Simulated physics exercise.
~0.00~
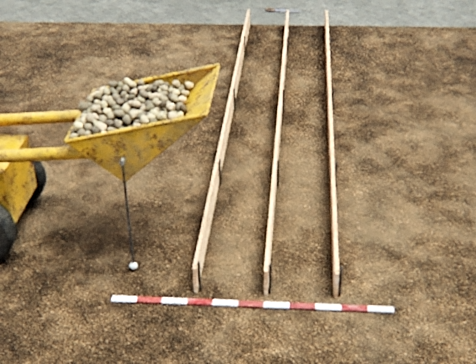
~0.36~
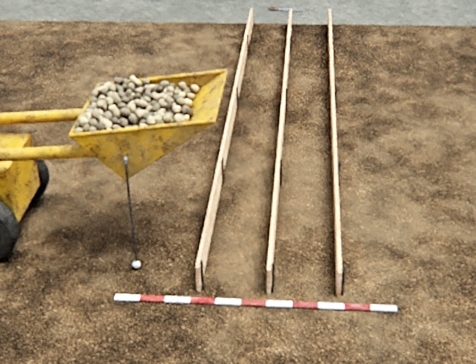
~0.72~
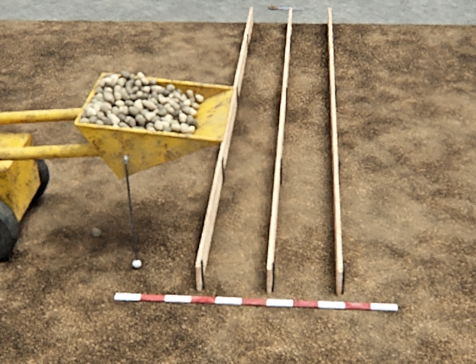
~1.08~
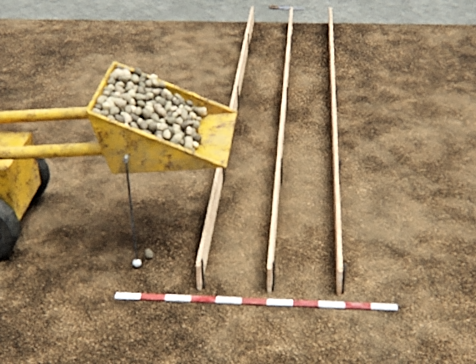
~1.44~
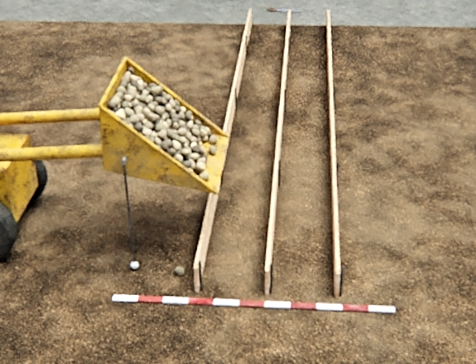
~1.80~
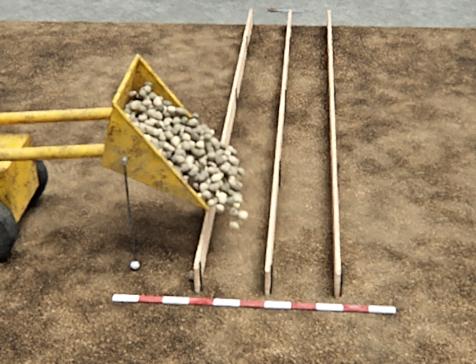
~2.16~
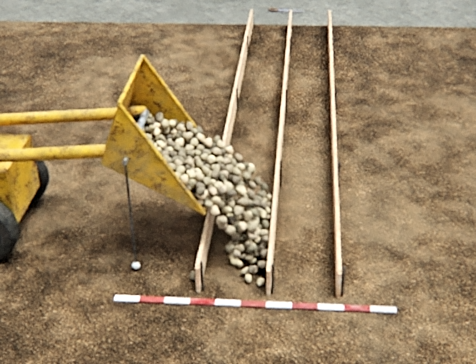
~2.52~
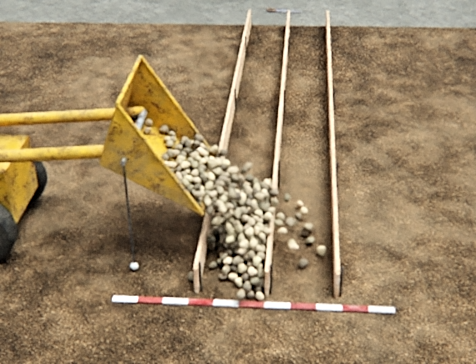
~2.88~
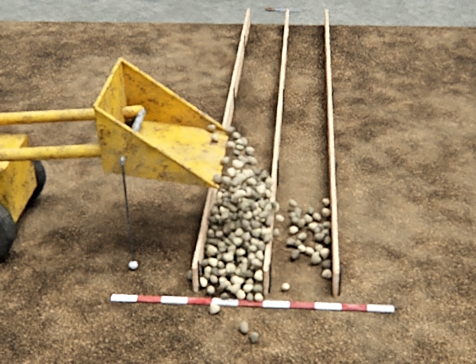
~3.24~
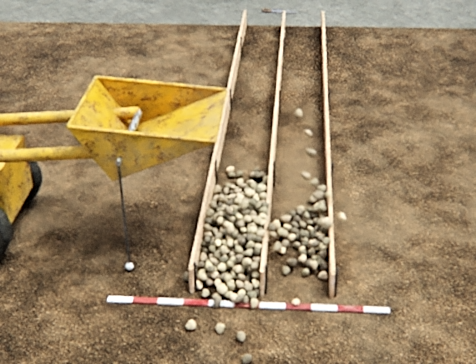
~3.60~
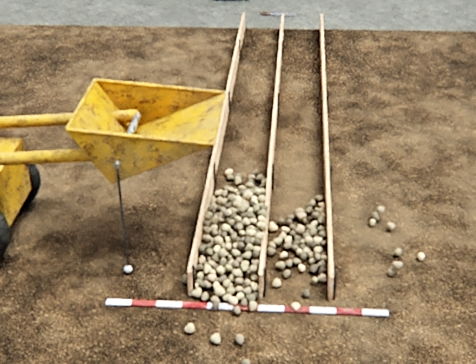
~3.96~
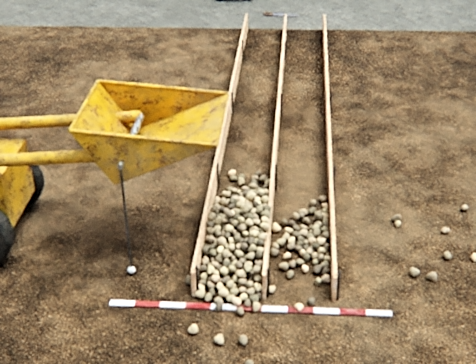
In the video, a yellow loader bucket full of rounded stones tips to the right, pouring them between wooden planks on brown ground, then swings back empty. Most stones settle in the left bay, fewer in the right bay, and a few lie scattered outside the planks.
